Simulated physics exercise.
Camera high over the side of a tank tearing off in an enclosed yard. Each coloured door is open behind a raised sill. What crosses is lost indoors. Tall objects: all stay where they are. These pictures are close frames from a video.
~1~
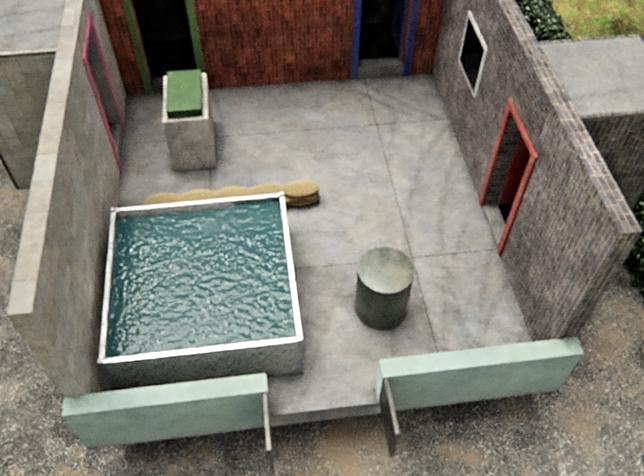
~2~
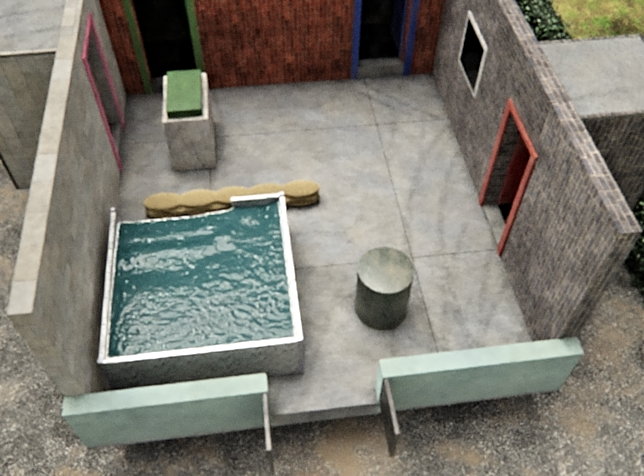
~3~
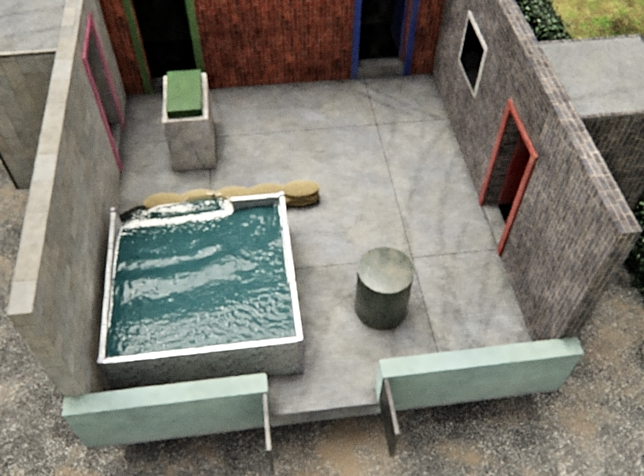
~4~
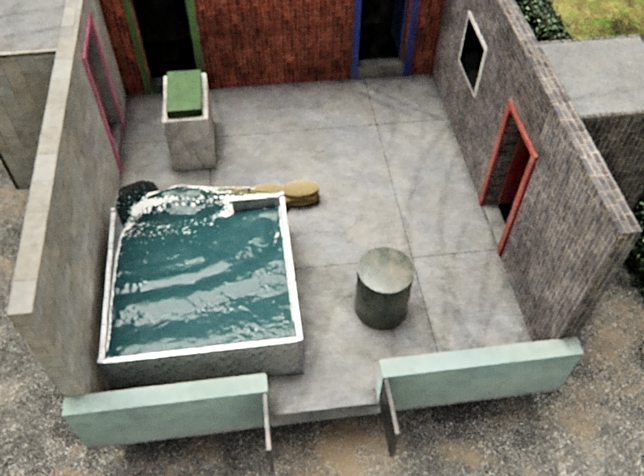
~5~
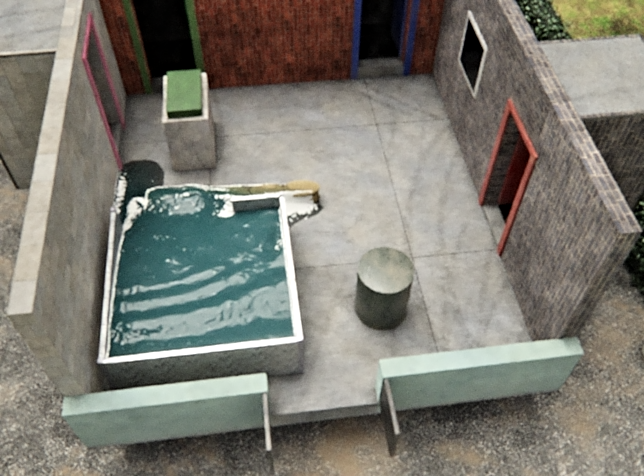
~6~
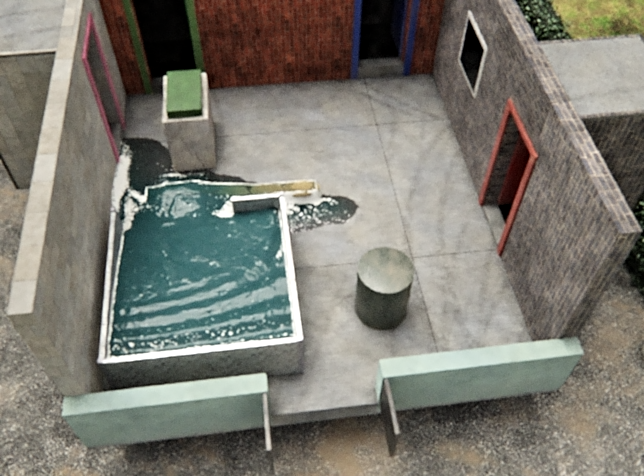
Water tank in a walled yard breaching along its far side, water surging over a tan sandbag row and spreading across concrete.
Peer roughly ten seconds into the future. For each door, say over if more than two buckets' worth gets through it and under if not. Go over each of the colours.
Red door: Over, green door: Over, blue door: Under, pink door: Under.
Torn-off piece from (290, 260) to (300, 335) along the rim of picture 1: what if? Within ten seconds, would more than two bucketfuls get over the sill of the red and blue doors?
So here's how it goes: Red door runs over, while blue door runs over.
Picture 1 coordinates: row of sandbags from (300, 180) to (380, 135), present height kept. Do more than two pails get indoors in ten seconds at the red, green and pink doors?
The red door remains within bounds, the green door tops the threshold, and the pink door tops the threshold.
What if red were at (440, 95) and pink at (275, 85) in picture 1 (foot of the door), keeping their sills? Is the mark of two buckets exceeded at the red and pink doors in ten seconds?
What happens next: The red one overflows, and the pink one falls below the limit.
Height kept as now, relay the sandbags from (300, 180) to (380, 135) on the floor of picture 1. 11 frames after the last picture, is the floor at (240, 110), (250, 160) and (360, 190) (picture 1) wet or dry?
Sequence check: Soaked through / soaked through / left alone.
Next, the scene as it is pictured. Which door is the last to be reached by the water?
I'd go with the blue door.
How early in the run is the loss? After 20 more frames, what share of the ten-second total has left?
About 40 %.
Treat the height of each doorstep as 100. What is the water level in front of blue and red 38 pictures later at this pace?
About 60 %, then 250 %.
A moment on, water covers 35 % of the floor; the red door not reached, the green door wet at the sill, nothing in, the blue door not reached, the pink door wet at the sill, nothing in.
Next, water covers 60 % of the floor; the red door under two buckets in, the green door over two buckets in, the blue door not reached, the pink door wet at the sill, nothing in.
Then, water covers 80 % of the floor; the red door far over two buckets in, the green door far over two buckets in, the blue door wet at the sill, nothing in, the pink door wet at the sill, nothing in.
Later, water covers 90 % of the floor; the red door far over two buckets in, the green door far over two buckets in, the blue door wet at the sill, nothing in, the pink door wet at the sill, nothing in.
In the end, water covers 95 % of the floor; the red door far over two buckets in, the green door far over two buckets in, the blue door wet at the sill, nothing in, the pink door wet at the sill, nothing in.
